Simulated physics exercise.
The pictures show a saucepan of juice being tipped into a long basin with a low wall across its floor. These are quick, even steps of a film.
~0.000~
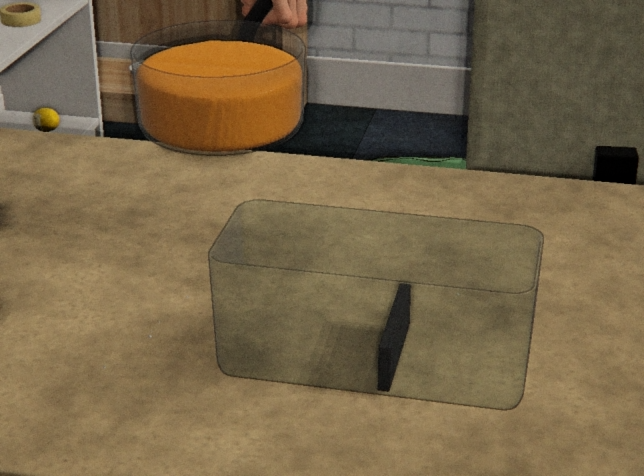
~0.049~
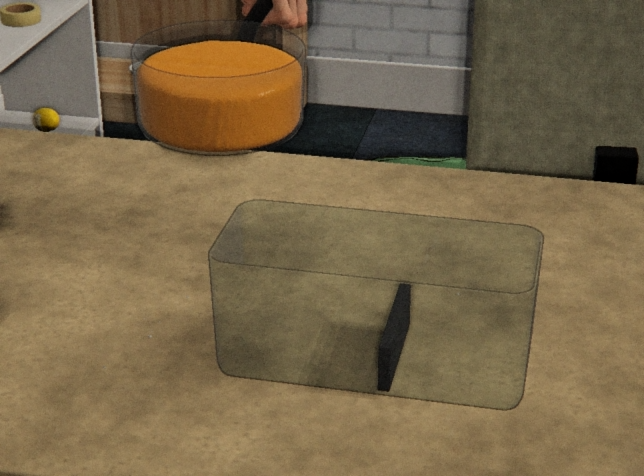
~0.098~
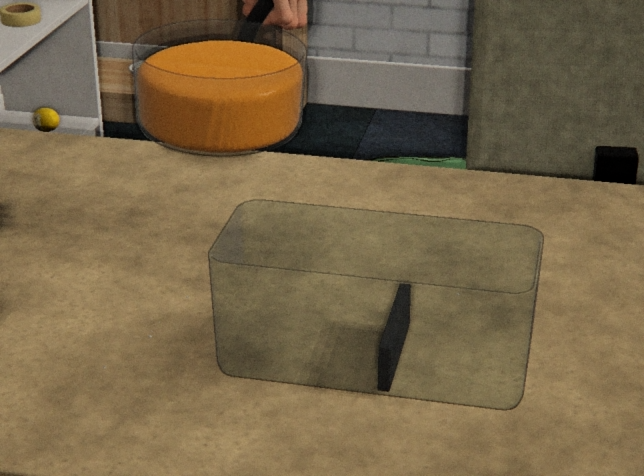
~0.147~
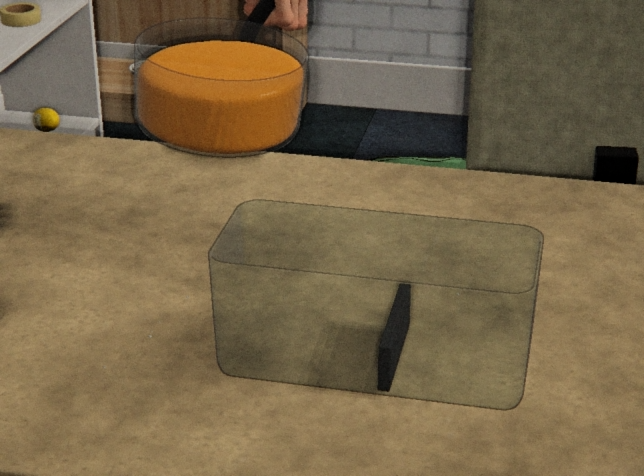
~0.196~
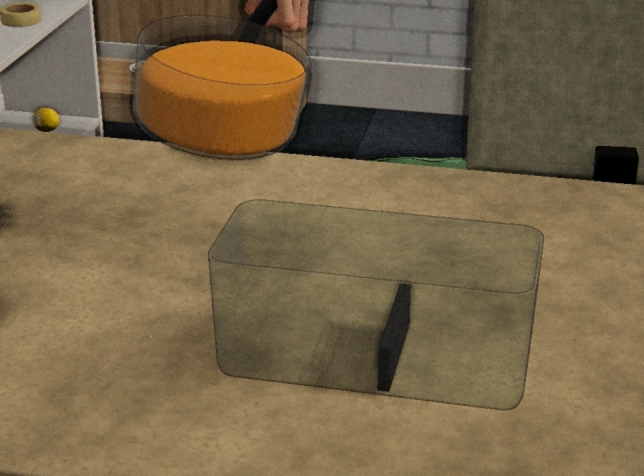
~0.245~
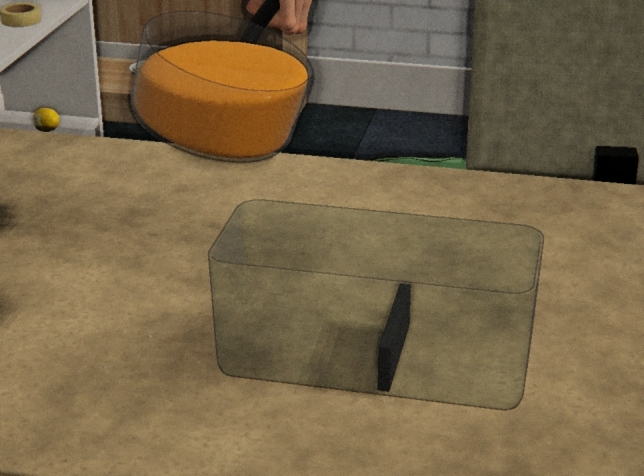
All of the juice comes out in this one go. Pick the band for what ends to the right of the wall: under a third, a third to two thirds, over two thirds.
In the end not even a third is right of the wall.
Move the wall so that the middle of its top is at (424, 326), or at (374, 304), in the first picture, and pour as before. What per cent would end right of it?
Roughly 15 per cent, and 40 per cent.
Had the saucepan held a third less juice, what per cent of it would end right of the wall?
Roughly 5 in a hundred.
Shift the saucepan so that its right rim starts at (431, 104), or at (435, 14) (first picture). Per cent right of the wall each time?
The first gives 80 %, the second 75 %.
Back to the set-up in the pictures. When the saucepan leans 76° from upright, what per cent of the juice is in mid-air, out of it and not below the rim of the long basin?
Near 40 %.
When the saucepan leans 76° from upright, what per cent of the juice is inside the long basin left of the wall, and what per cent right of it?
Left: 15 %. Right: 0 %.
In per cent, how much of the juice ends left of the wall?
Some 80 per cent.
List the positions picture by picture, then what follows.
In the first picture, it leans 0°; its right rim is at (302, 56); the juice meets the walls at (143, 60) and (300, 73); the long basin's rim runs from (225, 230) to (539, 262); the wall's top is at (395, 316).
In the second picture, it leans 1°; its right rim is at (302, 57); the juice meets the walls at (144, 59) and (301, 72).
In the third picture, it leans 3°; its right rim is at (303, 60); the juice meets the walls at (144, 59) and (302, 73).
In the fourth picture, it leans 6°; its right rim is at (305, 65); the juice meets the walls at (145, 59) and (302, 74).
In the fifth picture, it leans 11°; its right rim is at (307, 72); the juice meets the walls at (146, 59) and (304, 75).
In the sixth picture, it leans 16°; its right rim is at (309, 81); the juice meets the walls at (146, 59) and (307, 77).
A moment on, the saucepan is tipped on its side and 47 per cent is still to pour, 13 is left of the wall and 2 right of it.
Next, the saucepan is tipped right over and 8 per cent is still to pour, 67 is left of the wall and 17 right of it.
Then the saucepan is tipped right over and 0 per cent is still to pour, 78 is left of the wall and 18 right of it.
Later the saucepan is tipped right over and 0 per cent is still to pour, 78 is left of the wall and 19 right of it.
Finally, 78 per cent lies left of the wall, 19 right of it and 3 outside.
